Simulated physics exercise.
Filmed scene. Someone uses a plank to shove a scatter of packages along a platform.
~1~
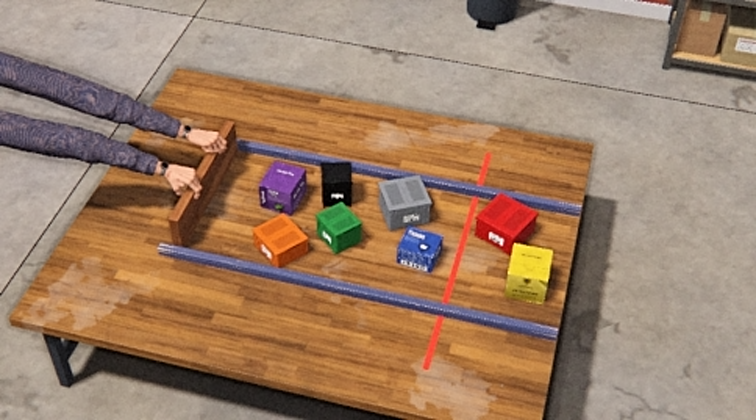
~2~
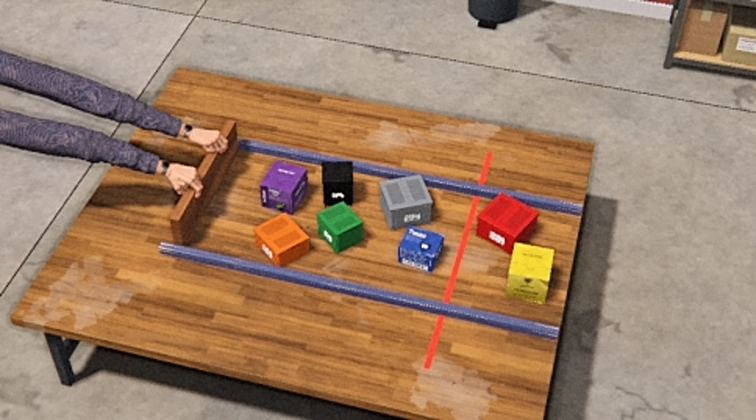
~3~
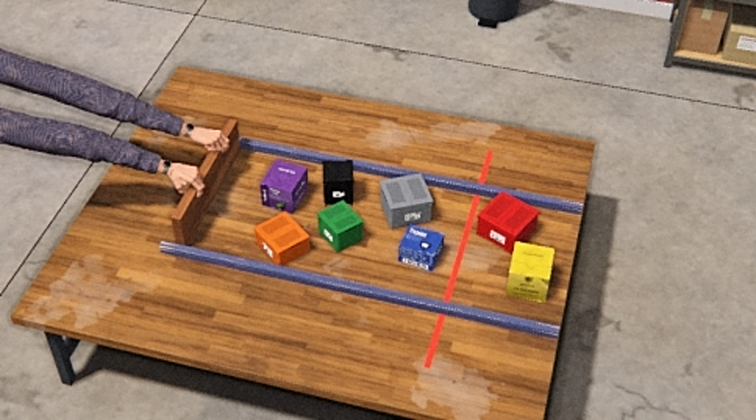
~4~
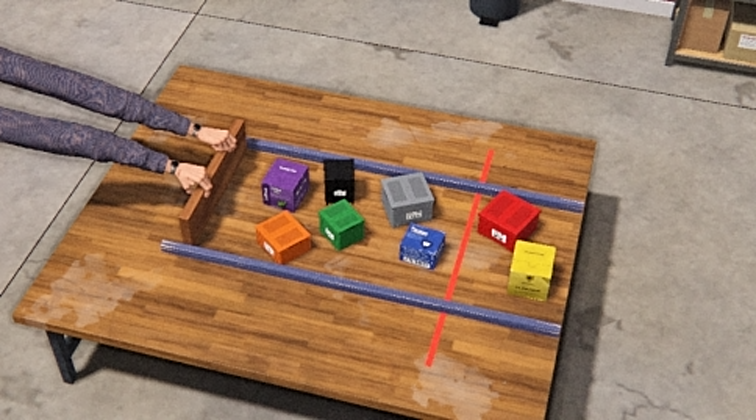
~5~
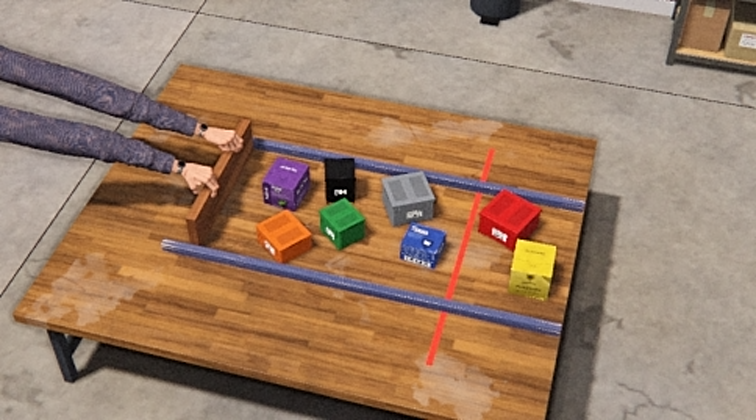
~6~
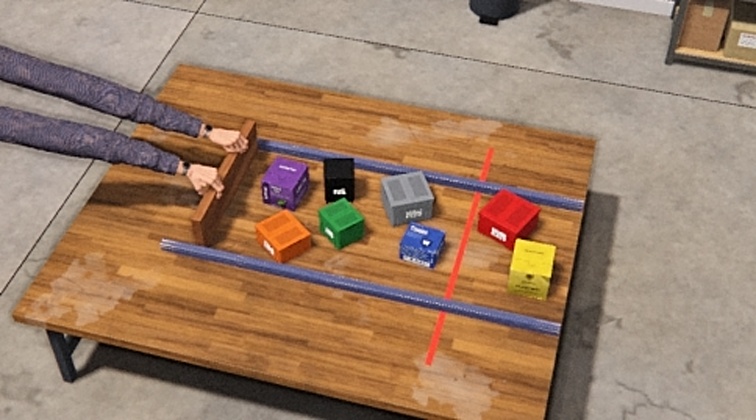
Wooden plank held by two hands sliding slightly right across a wooden table towards scattered coloured boxes, which stay nearly still.
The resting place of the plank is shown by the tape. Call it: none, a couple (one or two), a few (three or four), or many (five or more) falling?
Call: A couple.
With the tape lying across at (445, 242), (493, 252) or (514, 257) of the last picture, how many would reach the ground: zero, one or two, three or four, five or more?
In order: 1 or 2, then either three or four, then 3 or 4.
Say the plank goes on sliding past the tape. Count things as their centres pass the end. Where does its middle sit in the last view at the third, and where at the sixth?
At (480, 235) for the third, at (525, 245) for the sixth.
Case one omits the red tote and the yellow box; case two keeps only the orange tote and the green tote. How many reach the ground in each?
Fallen: 0 in the first try, 1 in the other.
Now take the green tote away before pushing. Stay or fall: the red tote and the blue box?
I'd say the red tote goes off and the blue box holds its spot.
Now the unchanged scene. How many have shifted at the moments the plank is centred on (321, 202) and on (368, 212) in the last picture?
5 by the first point, 7 by the second.
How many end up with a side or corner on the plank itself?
2 of them.
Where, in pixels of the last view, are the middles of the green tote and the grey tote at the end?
Approximately (502, 257) for one, approximately (557, 236) for the other.
Soon after, none off yet; yellow box at rest near (531, 269); red tote at rest near (508, 220); blue box at rest near (422, 245).
Then, none off yet; yellow box at rest near (531, 269); red tote at rest near (508, 220); blue box moved a little near (434, 249).
Further on, none off yet; yellow box at rest near (532, 270); red tote moved about its own width near (557, 229); blue box moved well along near (486, 269).
By the end, the number that fall off is one or two; fallen, red tote.
